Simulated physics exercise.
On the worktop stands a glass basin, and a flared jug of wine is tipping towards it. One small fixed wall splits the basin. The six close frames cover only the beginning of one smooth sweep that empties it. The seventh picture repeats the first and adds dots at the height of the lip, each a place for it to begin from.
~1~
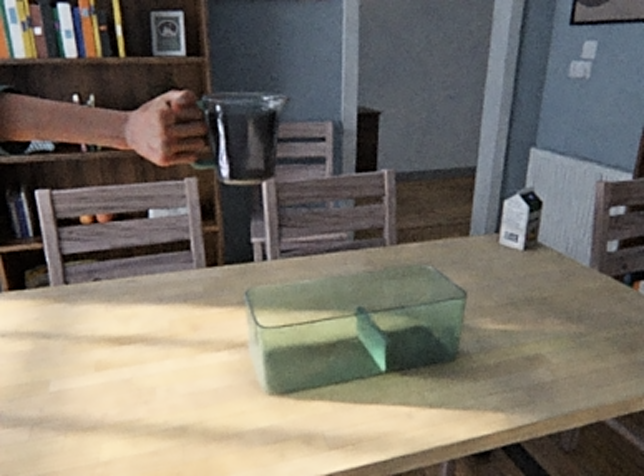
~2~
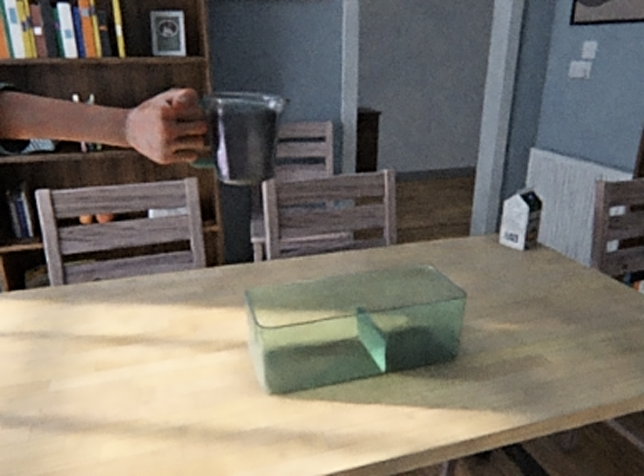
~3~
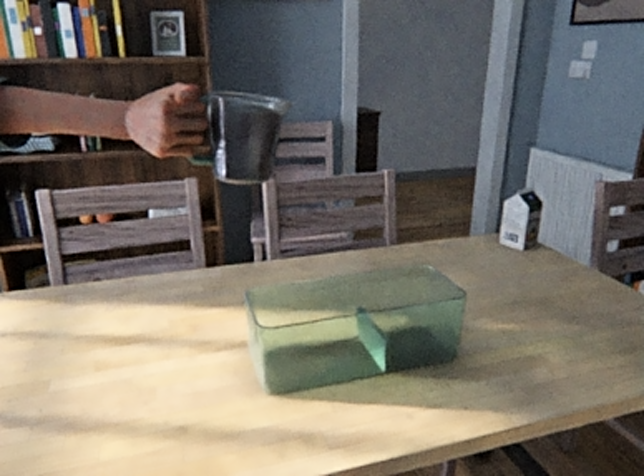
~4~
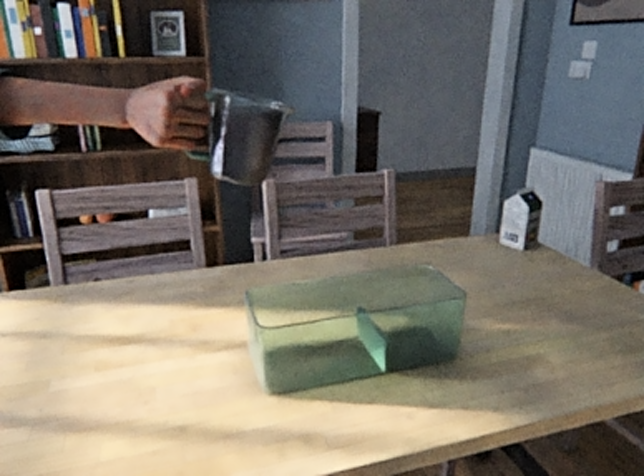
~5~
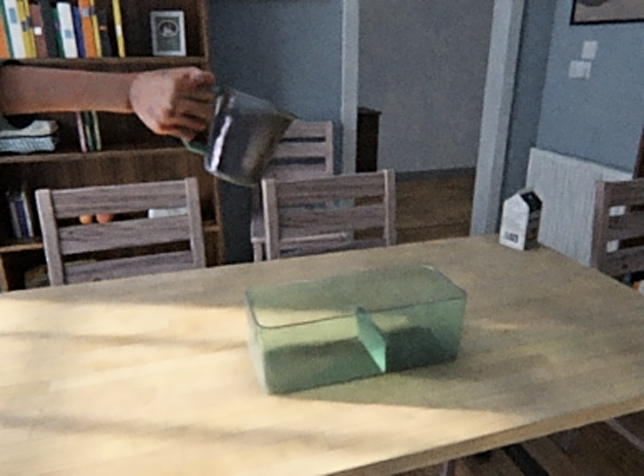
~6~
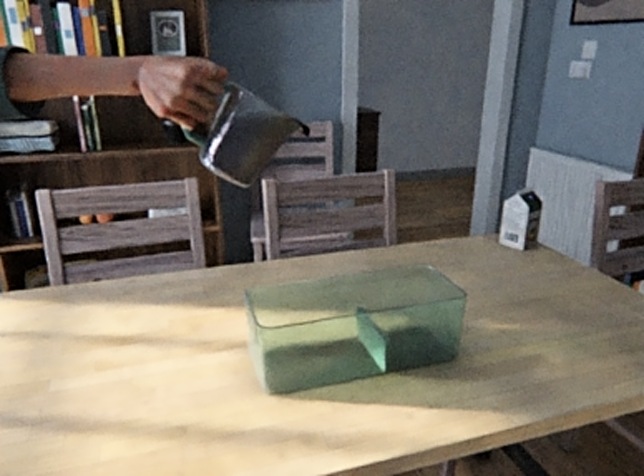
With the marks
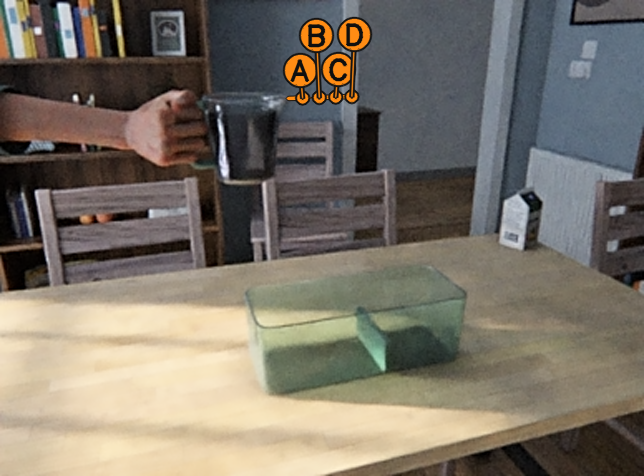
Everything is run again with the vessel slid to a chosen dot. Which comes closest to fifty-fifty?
Best: B.
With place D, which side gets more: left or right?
More ends on the right.
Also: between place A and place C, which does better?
C.
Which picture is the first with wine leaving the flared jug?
Picture 6.
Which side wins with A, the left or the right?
The left one.
On the marked copy, A at (302, 98); B at (319, 97); C at (335, 97); D at (351, 96).
With A, about 85 % ends left of the wall and 8 % right of it; 7 % is lost outside.
With B, about 52 % ends left of the wall and 44 % right of it; 3 % is lost outside.
With C, about 23 % ends left of the wall and 75 % right of it; 3 % is lost outside.
With D, about 10 % ends left of the wall and 85 % right of it; 4 % is lost outside.
